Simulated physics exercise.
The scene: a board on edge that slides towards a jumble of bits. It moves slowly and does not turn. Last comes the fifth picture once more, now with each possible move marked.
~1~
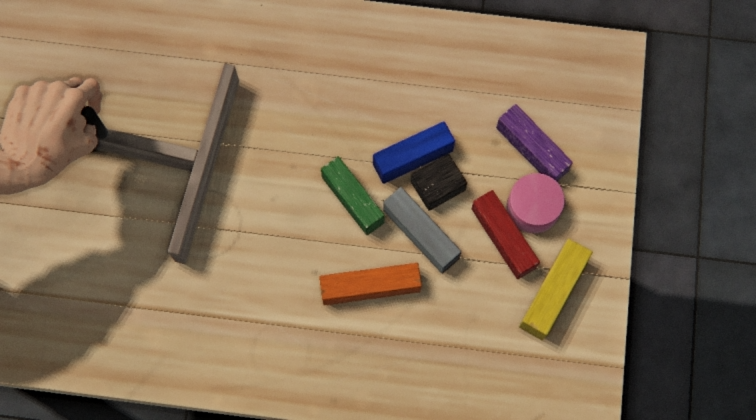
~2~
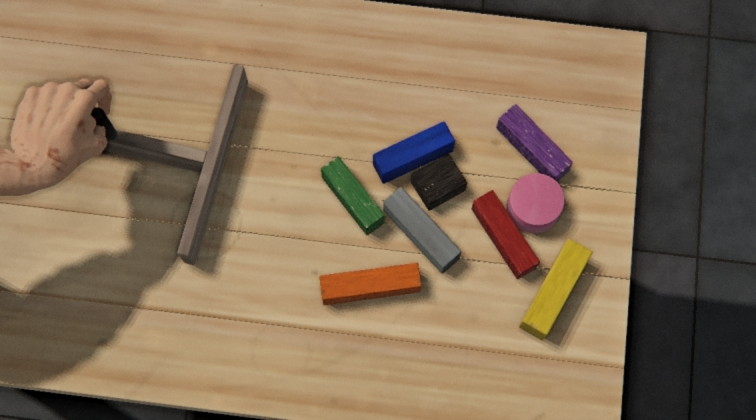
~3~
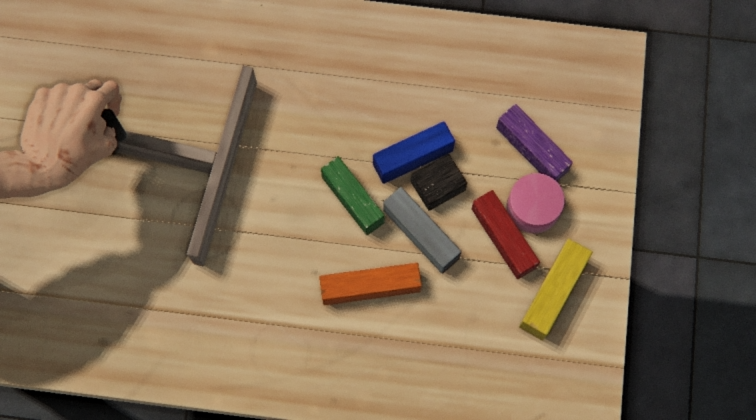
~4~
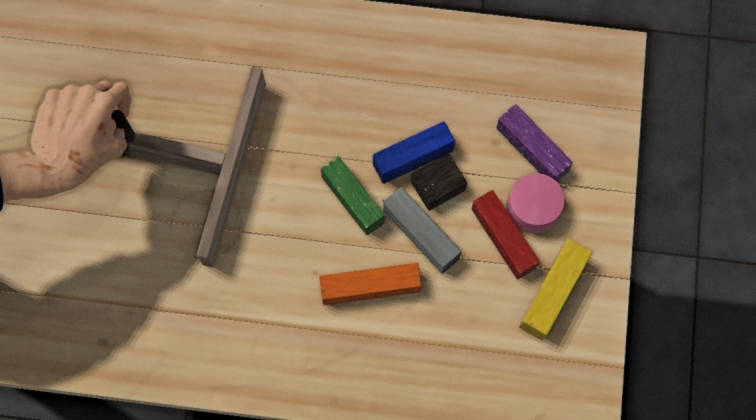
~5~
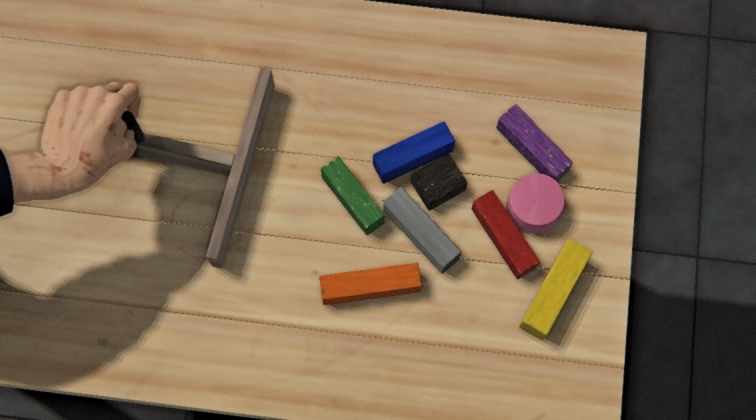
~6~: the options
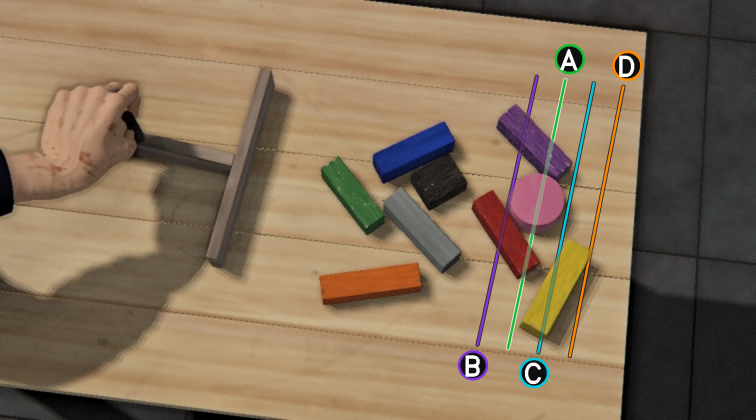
At the start, a hand at the left grips a T-shaped tool with a long upright board, while colourful blocks and a pink disc lie scattered to the right on a wooden table. The hand then slides the board slowly rightward a short way without turning it, and the pieces stay still, untouched.
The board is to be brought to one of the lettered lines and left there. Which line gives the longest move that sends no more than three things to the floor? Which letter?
At C, and not beyond.
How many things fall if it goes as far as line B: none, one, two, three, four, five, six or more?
In all, none.
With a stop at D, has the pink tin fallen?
Yes.
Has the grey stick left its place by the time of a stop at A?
By then, yes.
On the marked copy, A at (538, 210); B at (508, 206); C at (567, 213); D at (597, 217).
Taking C. A third of the way, board (357, 175); blue stick (418, 152); green bar (376, 215).
Two thirds of the way, board (474, 189); pink tin (577, 203); purple bar (559, 145).
When it is over, board (568, 200); yellow bar over the edge; pink tin over the edge; three fallen.
As for the rest, A is within the limit but short; B is within the limit but short; D drops five.
